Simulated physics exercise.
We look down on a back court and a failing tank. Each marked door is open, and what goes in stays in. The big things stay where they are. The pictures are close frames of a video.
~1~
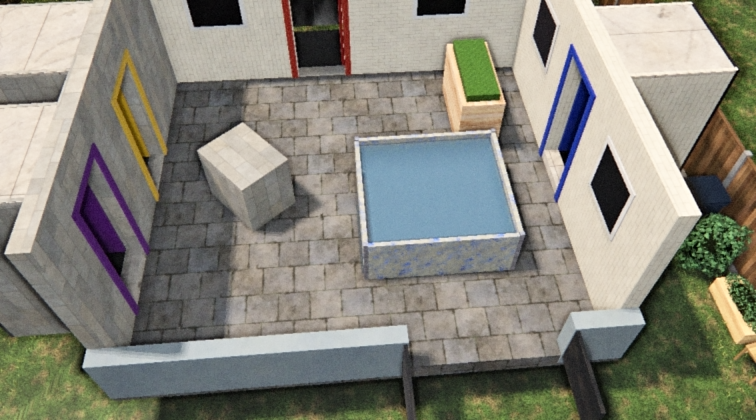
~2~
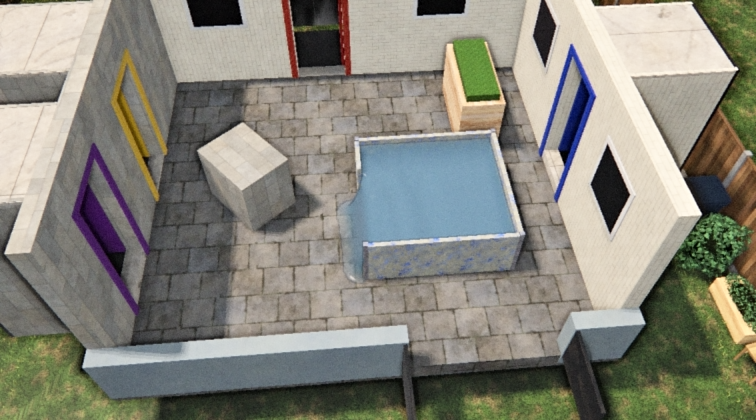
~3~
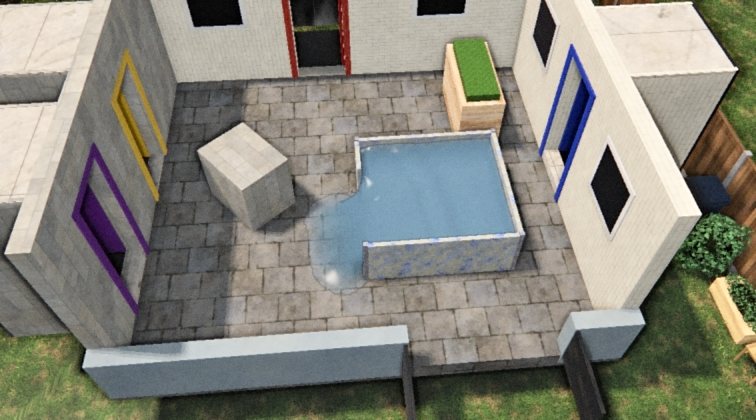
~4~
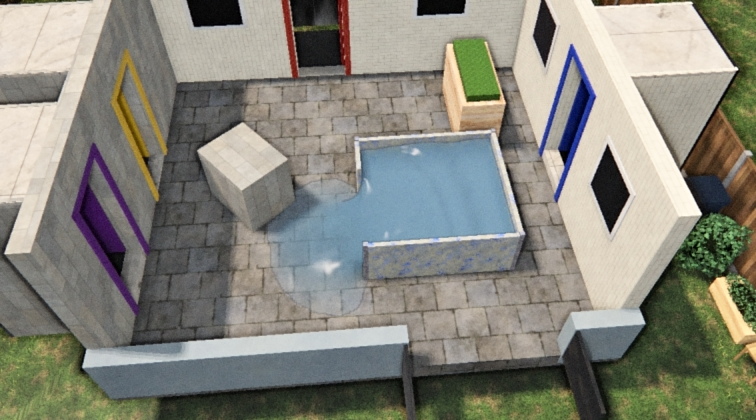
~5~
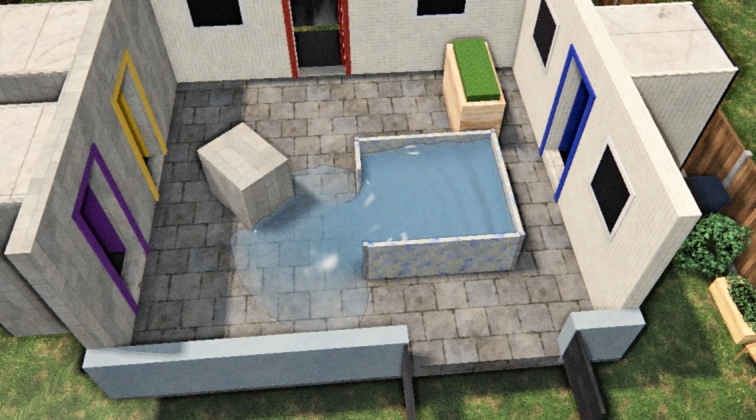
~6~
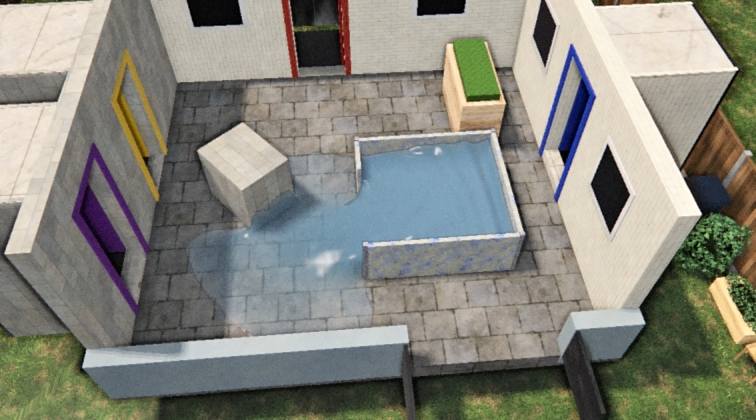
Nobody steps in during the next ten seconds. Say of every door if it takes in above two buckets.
One by one: The blue door admits no more than that; the red door lets in a lot; the purple door lets in a lot; the yellow door lets in a lot.
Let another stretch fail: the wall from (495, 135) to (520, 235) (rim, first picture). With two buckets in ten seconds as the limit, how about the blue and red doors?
My reading: Blue door floods, red door holds.
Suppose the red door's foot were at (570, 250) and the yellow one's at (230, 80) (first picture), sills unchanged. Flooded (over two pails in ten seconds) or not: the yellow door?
My reading: Yellow door goes over.
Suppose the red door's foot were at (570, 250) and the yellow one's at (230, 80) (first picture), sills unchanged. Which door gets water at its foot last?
The blue door.
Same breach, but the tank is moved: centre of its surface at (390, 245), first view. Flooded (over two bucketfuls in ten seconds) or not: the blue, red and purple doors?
In short: The blue one holds; the red one takes more; the purple one takes more.
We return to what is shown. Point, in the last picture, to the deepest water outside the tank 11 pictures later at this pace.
Close to (127, 370).
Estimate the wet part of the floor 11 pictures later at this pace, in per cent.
Near 45 in a hundred.
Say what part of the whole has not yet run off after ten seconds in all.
Roughly 86 per cent.
A moment on, water covers 30 % of the floor; the blue door not reached, the red door not reached, the purple door over two buckets in, the yellow door not reached.
Next, water covers 45 % of the floor; the blue door not reached, the red door not reached, the purple door far over two buckets in, the yellow door wet at the sill, nothing in.
Then, water covers 60 % of the floor; the blue door not reached, the red door under two buckets in, the purple door far over two buckets in, the yellow door under two buckets in.
Later, water covers 80 % of the floor; the blue door not reached, the red door over two buckets in, the purple door far over two buckets in, the yellow door over two buckets in.
In the end, water covers 95 % of the floor; the blue door wet at the sill, nothing in, the red door over two buckets in, the purple door far over two buckets in, the yellow door over two buckets in.
